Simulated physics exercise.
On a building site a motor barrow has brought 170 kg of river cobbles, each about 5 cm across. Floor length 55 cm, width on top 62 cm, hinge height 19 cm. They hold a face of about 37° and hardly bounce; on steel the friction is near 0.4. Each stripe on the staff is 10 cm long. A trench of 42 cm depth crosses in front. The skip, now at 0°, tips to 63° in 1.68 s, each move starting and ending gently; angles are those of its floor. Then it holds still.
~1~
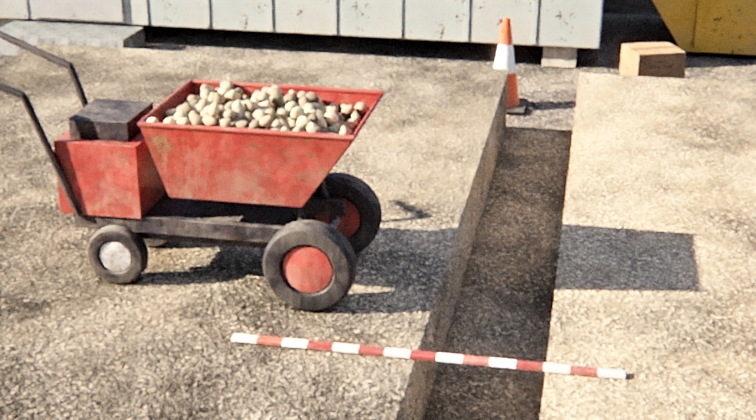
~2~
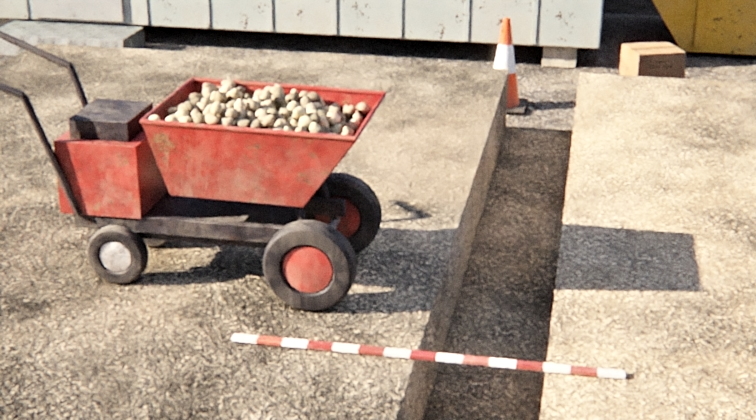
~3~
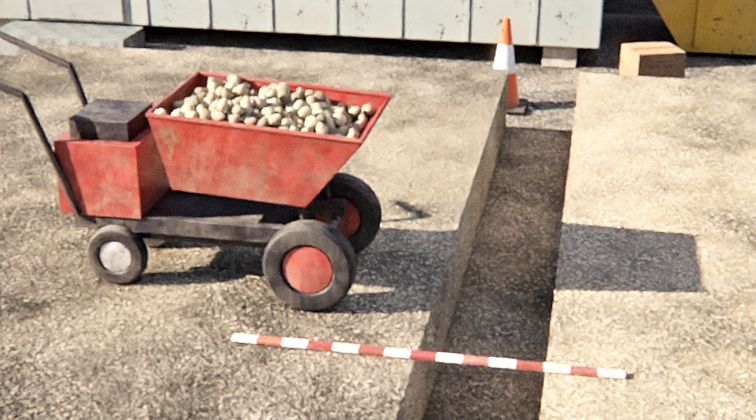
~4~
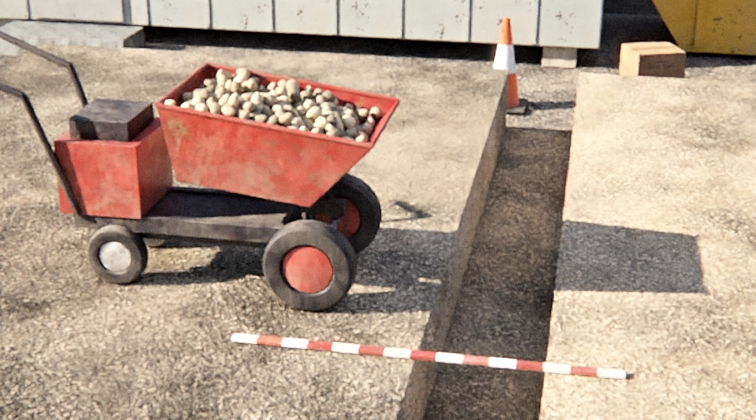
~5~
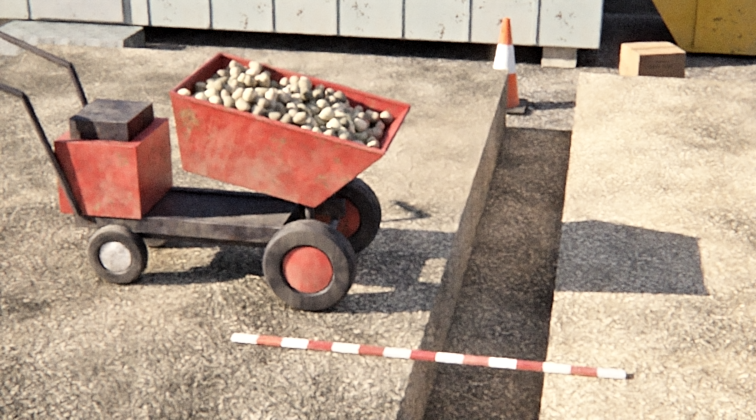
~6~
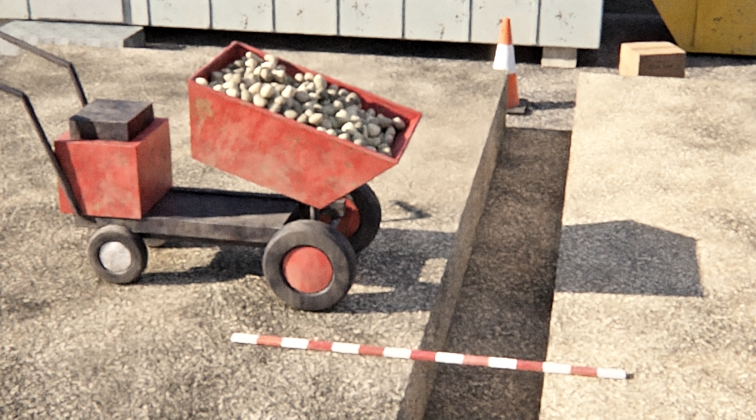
On a building site, a motor barrow's red skip full of cobbles gradually tilts rightward.
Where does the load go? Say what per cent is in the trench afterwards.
Some 76 per cent of it.
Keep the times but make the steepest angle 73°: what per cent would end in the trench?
In that case some 100 per cent.
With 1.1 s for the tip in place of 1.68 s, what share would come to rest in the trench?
It would be near 75 per cent.
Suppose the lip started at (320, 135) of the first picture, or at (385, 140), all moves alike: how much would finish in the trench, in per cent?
Near 80 per cent from the first place, 65 from the second.
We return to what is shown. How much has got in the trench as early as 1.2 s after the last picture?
About 30 per cent by then.
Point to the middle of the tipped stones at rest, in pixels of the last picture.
Near (502, 368).
Then, 0.7 s after the last picture the floor is at 53°, 99 % in the skip, 1 % in the trench; the foremost stones are at (460, 213).
Then, 1.2 s after the last picture the floor is at 63°, 70 % in the skip, 29 % in the trench, 1 % past the trench; the foremost stones are at (561, 320).
Then, 1.5 s after the last picture the floor is at 63°, 49 % in the skip, 49 % in the trench, 2 % past the trench; the foremost stones are at (623, 283).
Then, 3.5 s after the last picture the floor is at 63°, 22 % in the skip, 76 % in the trench, 2 % past the trench; the foremost stones are at (662, 277).
